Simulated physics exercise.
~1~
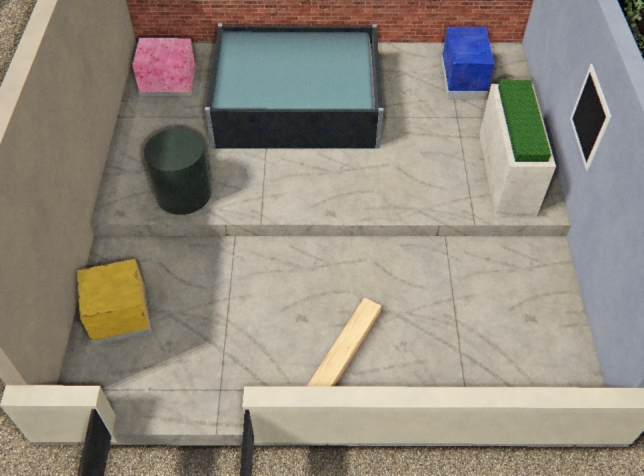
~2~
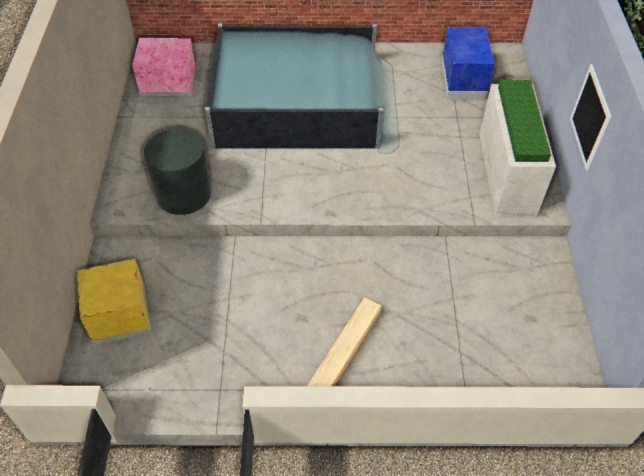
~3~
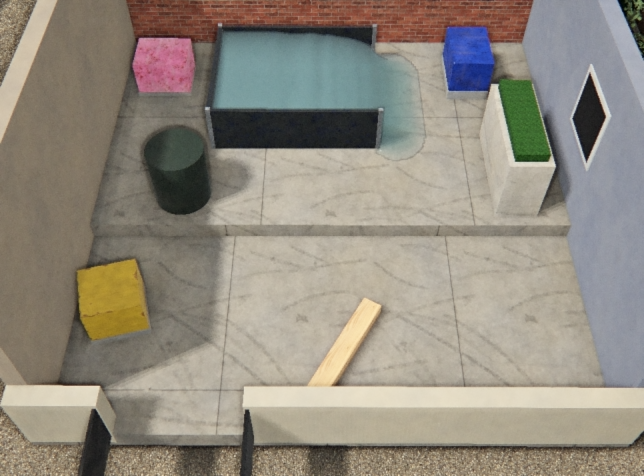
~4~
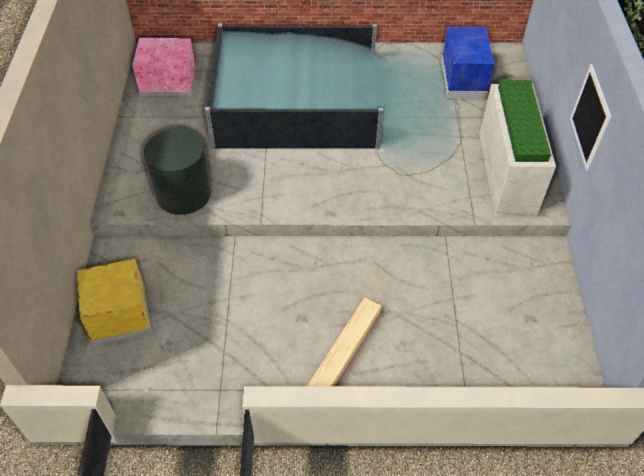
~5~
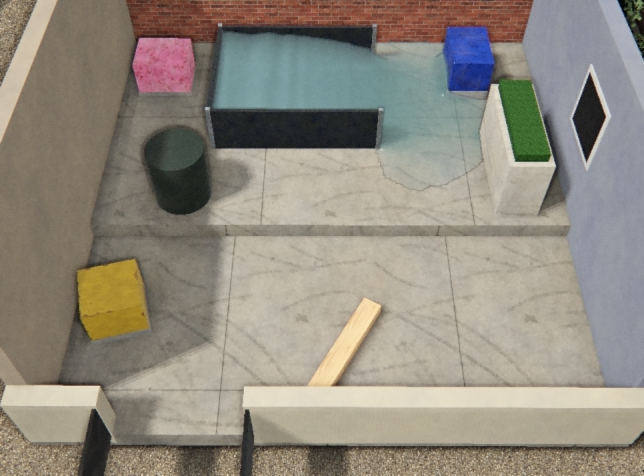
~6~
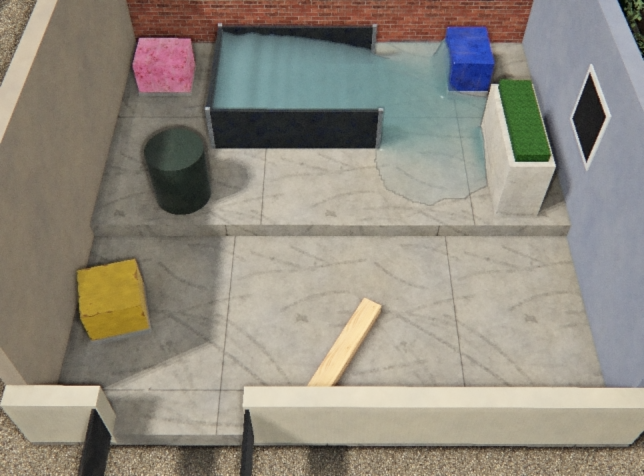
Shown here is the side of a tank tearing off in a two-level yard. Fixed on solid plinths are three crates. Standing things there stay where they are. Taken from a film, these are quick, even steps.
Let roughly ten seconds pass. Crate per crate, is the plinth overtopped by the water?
Pink crate - overtopped, blue crate - overtopped, yellow crate - overtopped.
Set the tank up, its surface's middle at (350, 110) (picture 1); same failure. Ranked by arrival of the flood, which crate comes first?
The crate marked blue.
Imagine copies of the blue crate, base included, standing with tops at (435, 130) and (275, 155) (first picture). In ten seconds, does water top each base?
So, the first one gets caught, and the next one stays clear of it.
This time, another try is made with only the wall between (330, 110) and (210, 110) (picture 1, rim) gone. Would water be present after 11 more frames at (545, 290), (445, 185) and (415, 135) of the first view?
So it's nothing at the first, nothing at the second and nothing at the third.
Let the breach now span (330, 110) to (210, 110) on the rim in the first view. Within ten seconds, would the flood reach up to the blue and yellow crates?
So the blue crate remains untouched while the yellow crate goes wet.
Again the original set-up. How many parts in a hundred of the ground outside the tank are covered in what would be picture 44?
The answer is around 80 per cent.
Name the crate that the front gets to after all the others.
The crate marked yellow comes last.
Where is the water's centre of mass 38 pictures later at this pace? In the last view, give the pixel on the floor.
The centre of mass sits at about (374, 184).
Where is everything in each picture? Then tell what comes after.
In the first frame, still water in the tank at (296, 70).
In the second frame, water pours out at (374, 93) and has run to (381, 151).
In the third frame, the front is at (405, 154), out from the gap at (373, 94).
In the fourth frame, water pours out at (373, 95) and has run to (434, 163).
In the fifth frame, the front is at (480, 154), out from the gap at (373, 95).
In the sixth frame, water pours out at (373, 96) and has run to a hidden place.
A moment on, water covers 20 % of the floor; the pink crate not reached, the blue crate water round its plinth, the yellow crate not reached.
Next, water covers 35 % of the floor; the pink crate not reached, the blue crate water round its plinth, the yellow crate not reached.
Then, water covers 55 % of the floor; the pink crate water round its plinth, the blue crate water round its plinth, the yellow crate not reached.
Later, water covers 80 % of the floor; the pink crate water round its plinth, the blue crate water round its plinth, the yellow crate water round its plinth.
In the end, water covers 90 % of the floor; the pink crate was topped, the blue crate was topped, the yellow crate was topped.
